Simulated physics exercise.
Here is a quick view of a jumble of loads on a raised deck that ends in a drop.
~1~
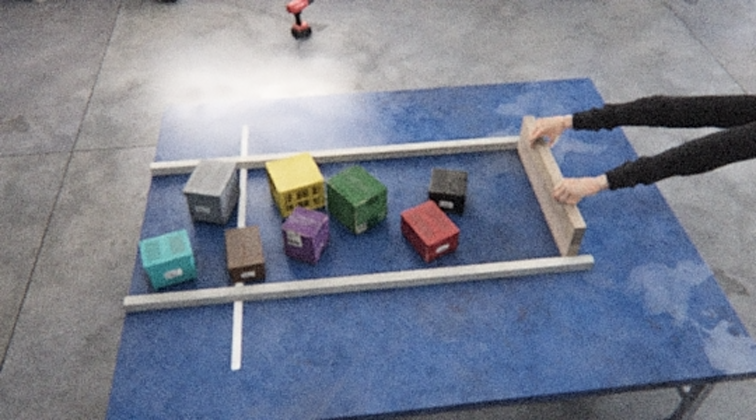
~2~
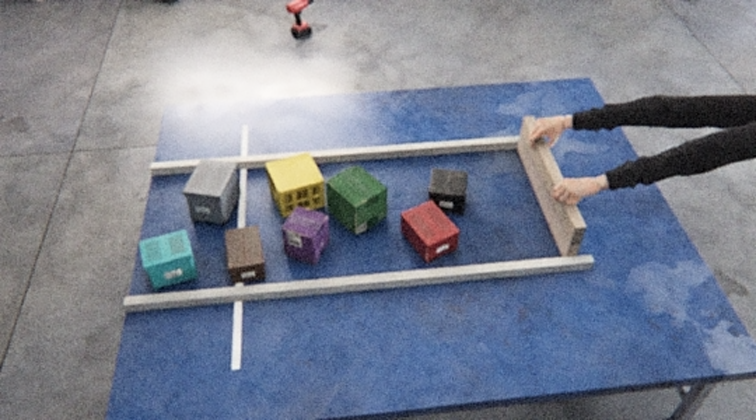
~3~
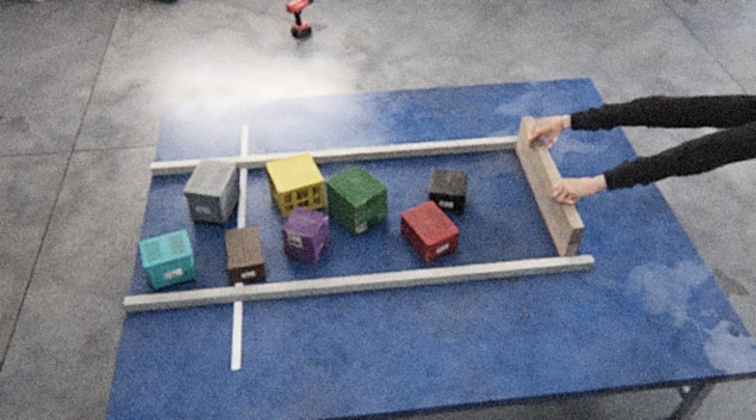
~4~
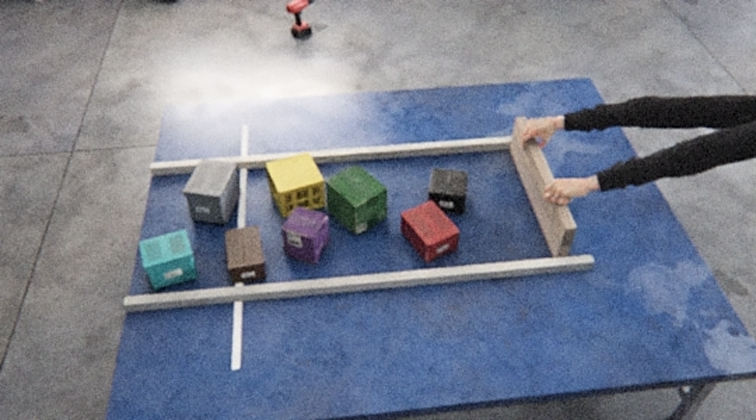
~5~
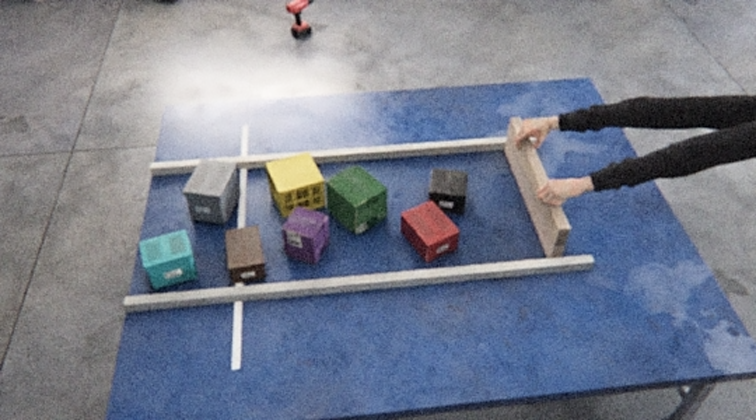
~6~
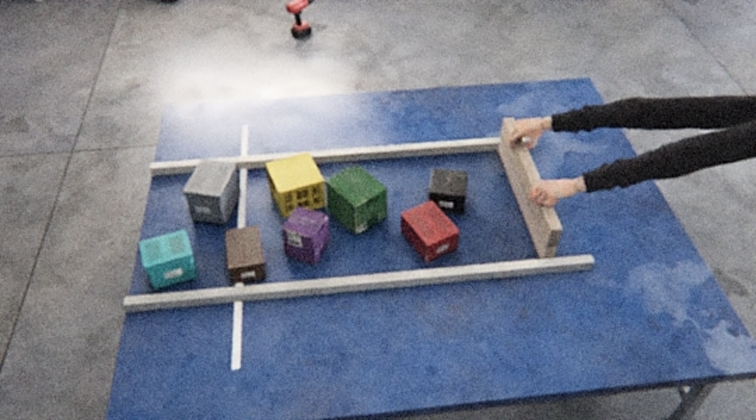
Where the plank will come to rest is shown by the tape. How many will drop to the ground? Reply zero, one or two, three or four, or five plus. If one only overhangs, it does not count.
One or two.
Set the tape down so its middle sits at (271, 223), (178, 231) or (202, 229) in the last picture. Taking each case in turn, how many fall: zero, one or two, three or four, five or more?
Not one; five or over; three to four.
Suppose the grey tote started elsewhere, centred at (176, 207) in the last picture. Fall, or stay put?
Put there, it simply holds its spot.
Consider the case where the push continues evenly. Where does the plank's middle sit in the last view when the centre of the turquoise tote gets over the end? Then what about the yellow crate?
Roughly (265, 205); for the second one, roughly (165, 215).
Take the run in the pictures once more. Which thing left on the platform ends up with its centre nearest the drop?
Brown tote - nearest.
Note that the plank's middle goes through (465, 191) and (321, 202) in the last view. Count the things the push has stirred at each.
I make it 1 at the first spot and 6 at the other.
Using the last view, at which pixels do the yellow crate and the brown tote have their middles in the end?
Final centres, first then second: (218, 176), (145, 264).
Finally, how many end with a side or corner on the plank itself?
3.
Early on, none off yet; turquoise tote at rest near (170, 261); grey tote at rest near (214, 192); brown tote at rest near (246, 255).
Finally, the number that fall off is one or two; lost, turquoise tote.
